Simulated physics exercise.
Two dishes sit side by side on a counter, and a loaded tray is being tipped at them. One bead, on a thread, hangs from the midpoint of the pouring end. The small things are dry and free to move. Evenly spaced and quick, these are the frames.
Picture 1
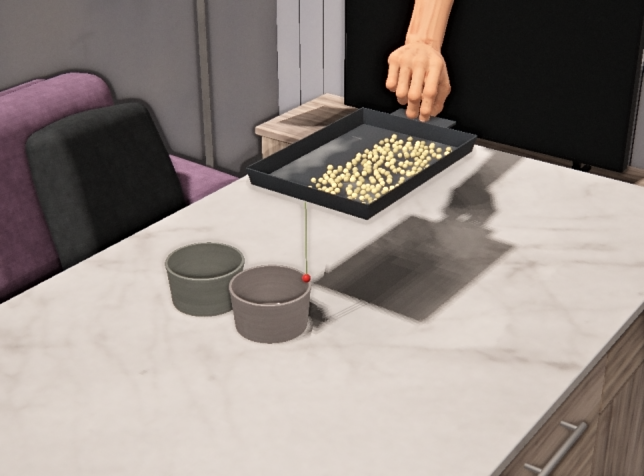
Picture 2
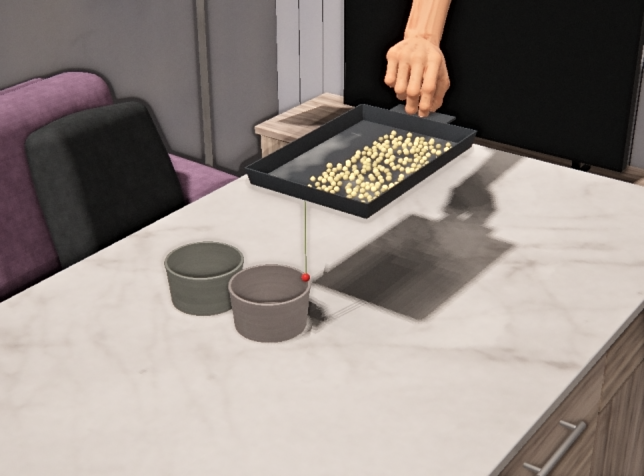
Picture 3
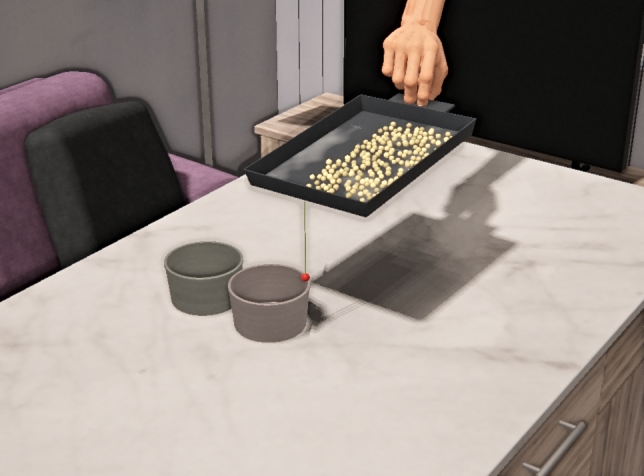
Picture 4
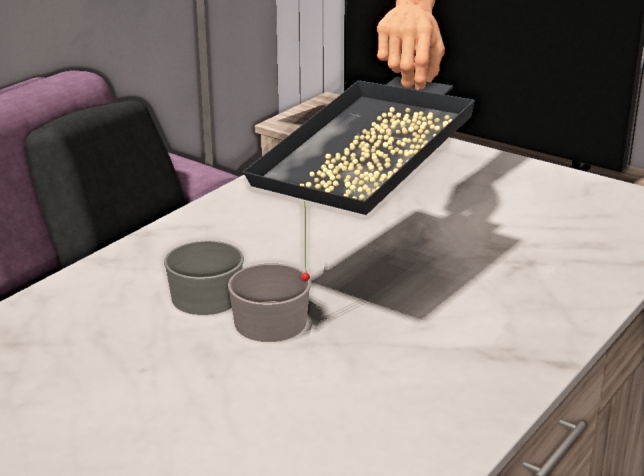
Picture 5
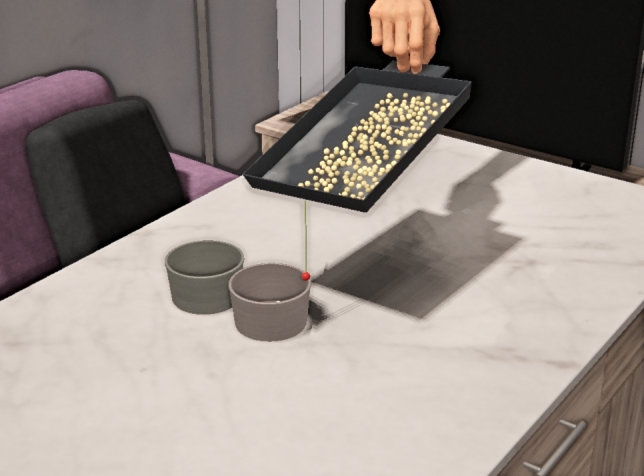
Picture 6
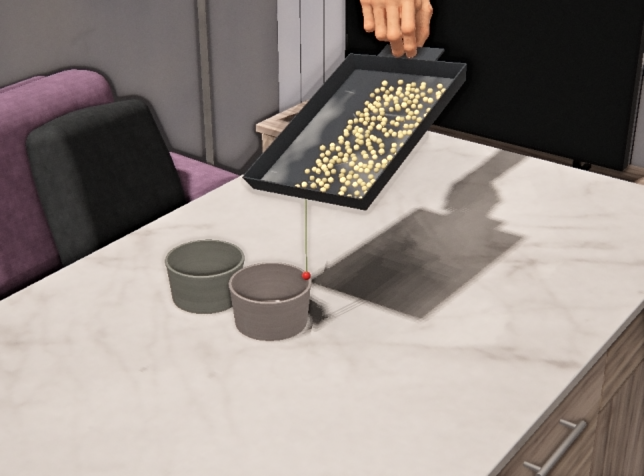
On a marble counter, a hand gradually tilts a dark tray of pale beans above two bowls.
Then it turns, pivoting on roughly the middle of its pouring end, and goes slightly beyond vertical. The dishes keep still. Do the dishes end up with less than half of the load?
No, they get over half.
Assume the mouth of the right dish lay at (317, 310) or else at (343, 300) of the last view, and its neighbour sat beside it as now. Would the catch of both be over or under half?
In order, they'd catch a major share, and next a major share.
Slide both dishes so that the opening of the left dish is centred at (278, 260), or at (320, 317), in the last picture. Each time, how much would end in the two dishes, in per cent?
Roughly 20% first, roughly 0% second.
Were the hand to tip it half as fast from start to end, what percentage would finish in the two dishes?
That comes out at roughly 80 per cent.
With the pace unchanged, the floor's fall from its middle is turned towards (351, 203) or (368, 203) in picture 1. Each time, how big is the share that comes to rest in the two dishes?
About 0 % and about 0 %.
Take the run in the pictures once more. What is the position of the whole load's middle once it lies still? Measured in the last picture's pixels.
Last view, centre at rest - approx. (256, 318).
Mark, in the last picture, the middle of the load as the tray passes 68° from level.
I'd mark the middle close to (277, 189).
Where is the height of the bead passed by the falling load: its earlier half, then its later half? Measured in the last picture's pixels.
First near (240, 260), later near (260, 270).
Shortly afterwards, tray tipped steeply; the bulk on the tray; a little in the air.
Next, tray tipped past a quarter turn; near half on the tray; near a quarter in the right dish; only a few in the left dish; a little outside both; a little in the air.
Some moments later, tray tipped past a quarter turn; near two thirds in the right dish; a little in the left dish; near a quarter outside both.
In the end, tray tipped past a quarter turn; near two thirds in the right dish; a little in the left dish; near a quarter outside both.
